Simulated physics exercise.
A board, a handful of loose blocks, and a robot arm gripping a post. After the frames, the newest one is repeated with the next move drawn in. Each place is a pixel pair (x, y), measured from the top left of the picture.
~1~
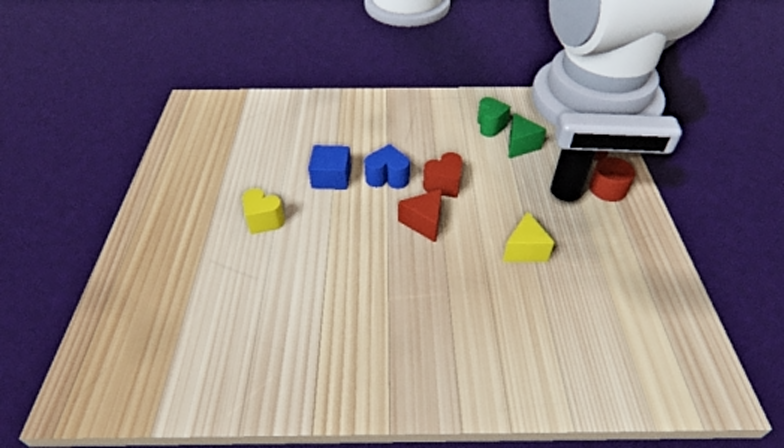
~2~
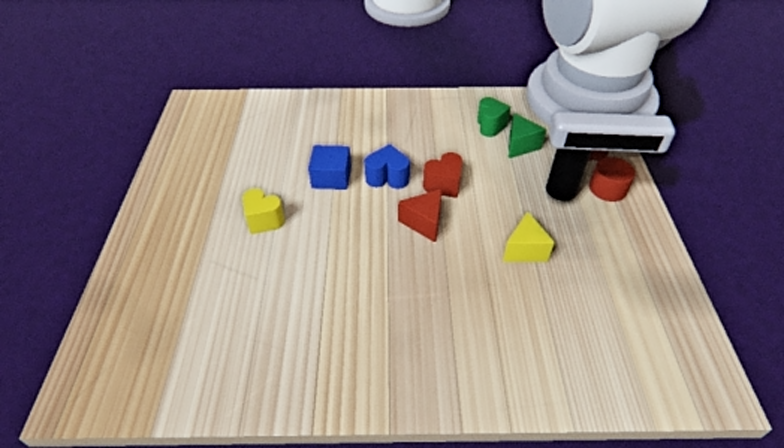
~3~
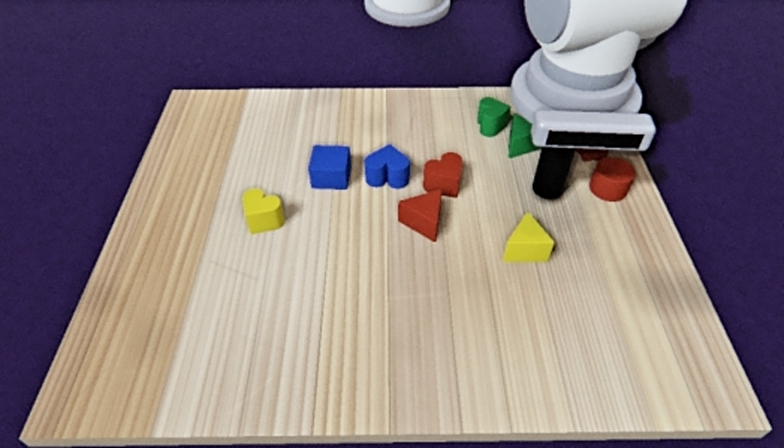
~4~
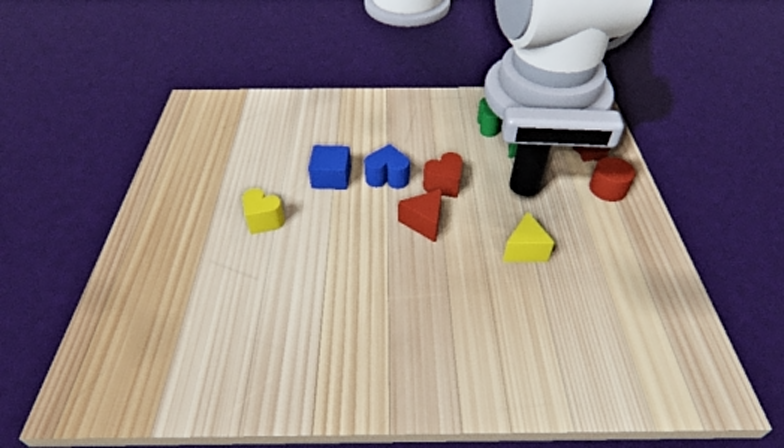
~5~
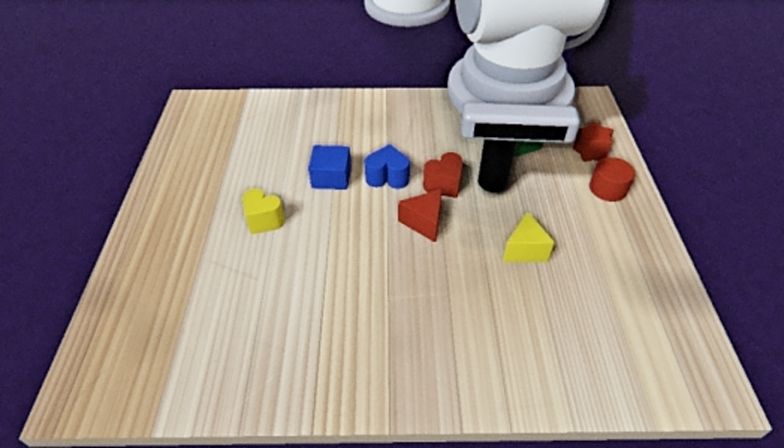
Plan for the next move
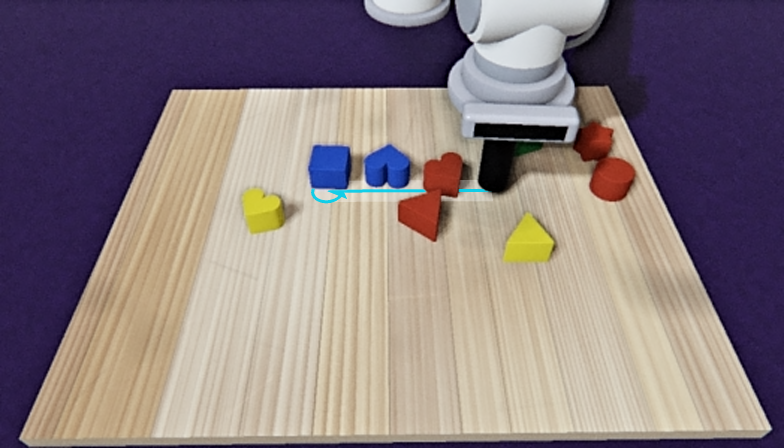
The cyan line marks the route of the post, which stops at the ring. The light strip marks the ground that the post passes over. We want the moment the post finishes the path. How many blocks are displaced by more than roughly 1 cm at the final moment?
Three or more will move.
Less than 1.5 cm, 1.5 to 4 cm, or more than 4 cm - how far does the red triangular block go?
Band: Under 1.5 cm.
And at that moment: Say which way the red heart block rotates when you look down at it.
That block twists clockwise.
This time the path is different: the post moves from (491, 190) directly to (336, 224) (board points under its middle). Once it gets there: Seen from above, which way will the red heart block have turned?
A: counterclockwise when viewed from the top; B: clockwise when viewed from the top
I choose B.
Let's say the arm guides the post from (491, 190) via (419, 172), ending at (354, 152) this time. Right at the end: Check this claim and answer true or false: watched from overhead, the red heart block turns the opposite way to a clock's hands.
That is true.
Drawn move, in a line from (491, 190) to (328, 191).
The first path, step by step. One third of the way, post (437, 183); blue square (325, 156); blue heart block (367, 152); red heart block (410, 161), turned 25° clockwise.
Two thirds of the way, post (381, 183); blue square (318, 156), turned 15° anticlockwise; blue heart block (355, 143), turned 35° anticlockwise; red heart block (393, 150), turned 75° clockwise.
At the end, post (327, 183); blue square (303, 150); blue heart block (355, 143), turned 35° anticlockwise; red triangular block still; red heart block (393, 150), turned 75° clockwise.
